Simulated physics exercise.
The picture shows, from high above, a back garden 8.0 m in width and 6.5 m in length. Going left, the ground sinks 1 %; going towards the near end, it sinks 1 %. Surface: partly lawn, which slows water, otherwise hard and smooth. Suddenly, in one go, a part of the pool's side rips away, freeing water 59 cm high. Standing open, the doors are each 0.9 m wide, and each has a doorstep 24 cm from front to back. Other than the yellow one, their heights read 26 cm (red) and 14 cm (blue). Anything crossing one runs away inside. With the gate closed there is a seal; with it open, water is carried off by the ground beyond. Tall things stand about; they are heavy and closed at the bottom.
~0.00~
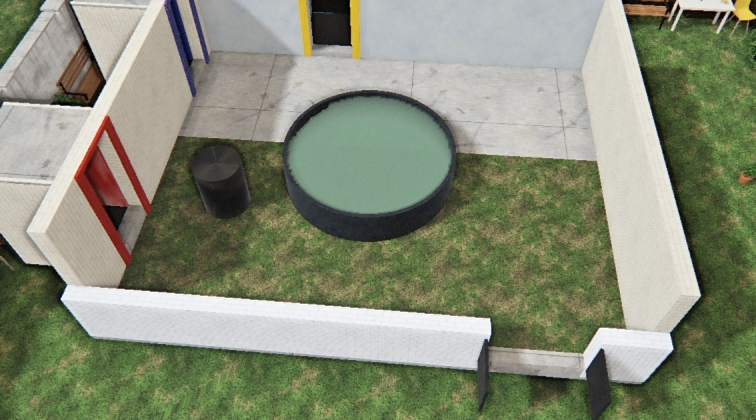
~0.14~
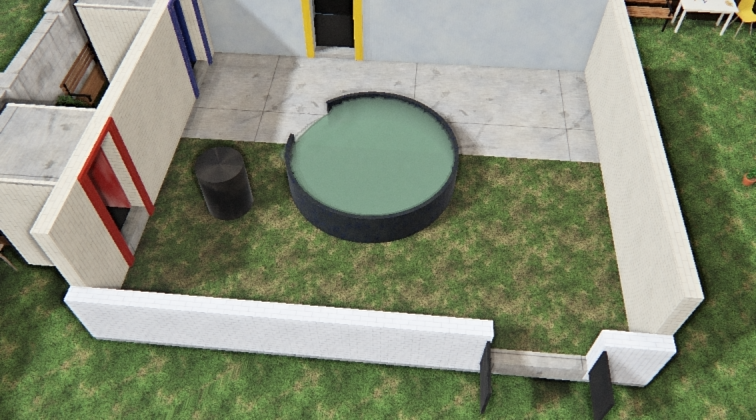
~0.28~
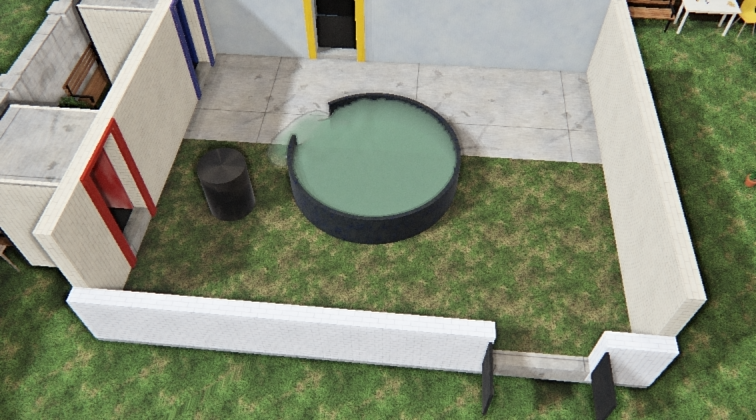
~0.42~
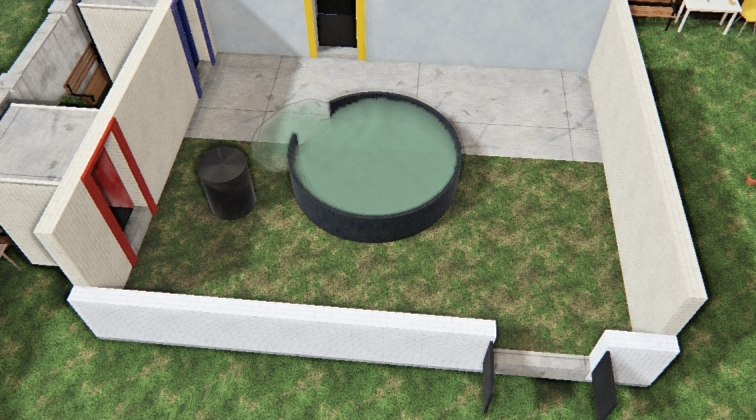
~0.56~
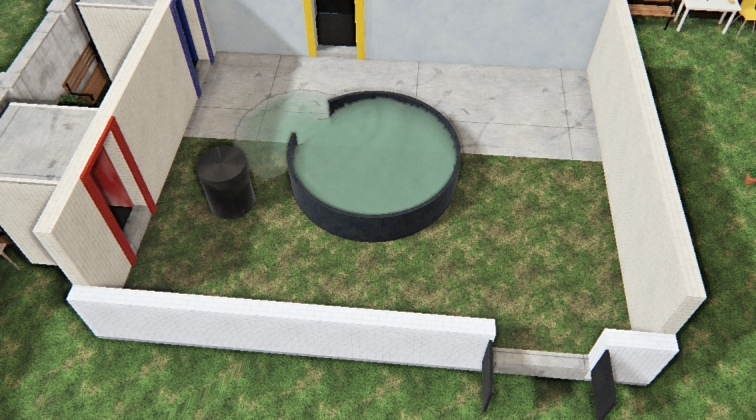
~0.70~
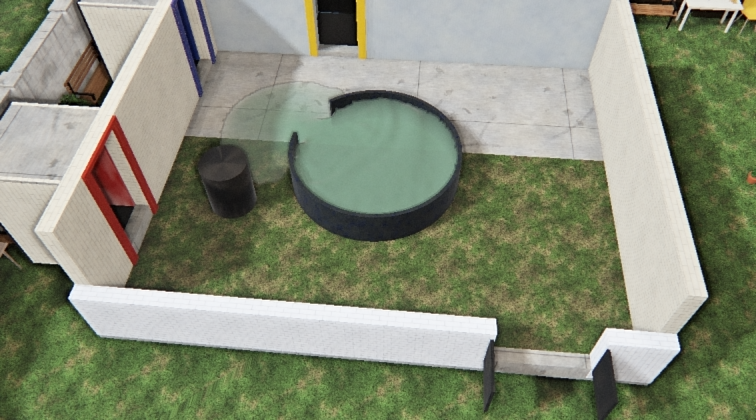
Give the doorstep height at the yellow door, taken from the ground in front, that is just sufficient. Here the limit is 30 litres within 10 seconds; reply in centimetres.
Roughly 7.5 cm above the ground in front.
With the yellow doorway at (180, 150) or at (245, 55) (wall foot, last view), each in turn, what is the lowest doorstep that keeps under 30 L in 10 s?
Minimums: About 15 cm and 24 cm.
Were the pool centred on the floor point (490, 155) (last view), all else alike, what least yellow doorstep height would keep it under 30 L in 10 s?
Then about 14.5 centimetres at the least.
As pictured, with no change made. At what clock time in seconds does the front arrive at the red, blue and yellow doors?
Red: 2.6 s; blue: 1.1 s; yellow: 1.6 s.
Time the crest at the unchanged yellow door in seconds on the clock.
It peaks at about 6.0 s.
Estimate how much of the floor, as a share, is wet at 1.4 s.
The wet part is about 20 per cent.
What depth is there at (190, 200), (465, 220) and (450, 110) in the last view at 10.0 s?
Around 11 cm, 1 cm and 4 cm.
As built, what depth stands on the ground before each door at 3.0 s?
Reading in centimetres: Red = 5, blue = 31, yellow = 7.
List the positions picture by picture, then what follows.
The pool at (369, 151) is whole and still, 59 cm deep; the yellow door at (330, 17) is dry, in the first frame.
The gap is at (310, 135), the front 0.3 m out at a hidden place; the back of the pool holds 59 cm, in the second frame.
The front is at (276, 141), 0.7 m from the gap at (312, 137); 0.8 m2 of floor is wet, 59 cm left at the back, in the third frame.
Water pours out at (313, 136) and has run 1.1 m, to (281, 112); about 8 cm deep outside, 59 cm at the back, in the fourth frame.
The front is at (253, 111), 1.5 m from the gap at (312, 135); 2.9 m2 of floor is wet, 59 cm left at the back, in the fifth frame.
The gap is at (313, 134), the front 1.9 m out at (243, 102); the back of the pool holds 56 cm; 1.0 m in a straight line remain to the yellow door at (336, 17), in the sixth frame.
After 1.4 s water covers 20 % of the floor, deepest (34 cm) near (315, 134); it has not reached the yellow door.
After 3.0 s water covers 25 % of the floor, deepest (33 cm) near (201, 95); 7 cm at the yellow door, 0 litres in over its 12 cm doorstep.
After 10.0 s water covers 80 % of the floor, deepest (16 cm) near (115, 315); 8 cm at the yellow door, 2 litres in over its 12 cm doorstep.
At the yellow door as built, the water arrived by 1.6 s and peaked near 12 cm at 5.8 s.
Run again over the same 10 s with other heights there, 47 litres in over 6.5 cm, 15 litres over 9 cm. The limit of 30 litres is kept from about 7.5 cm up.
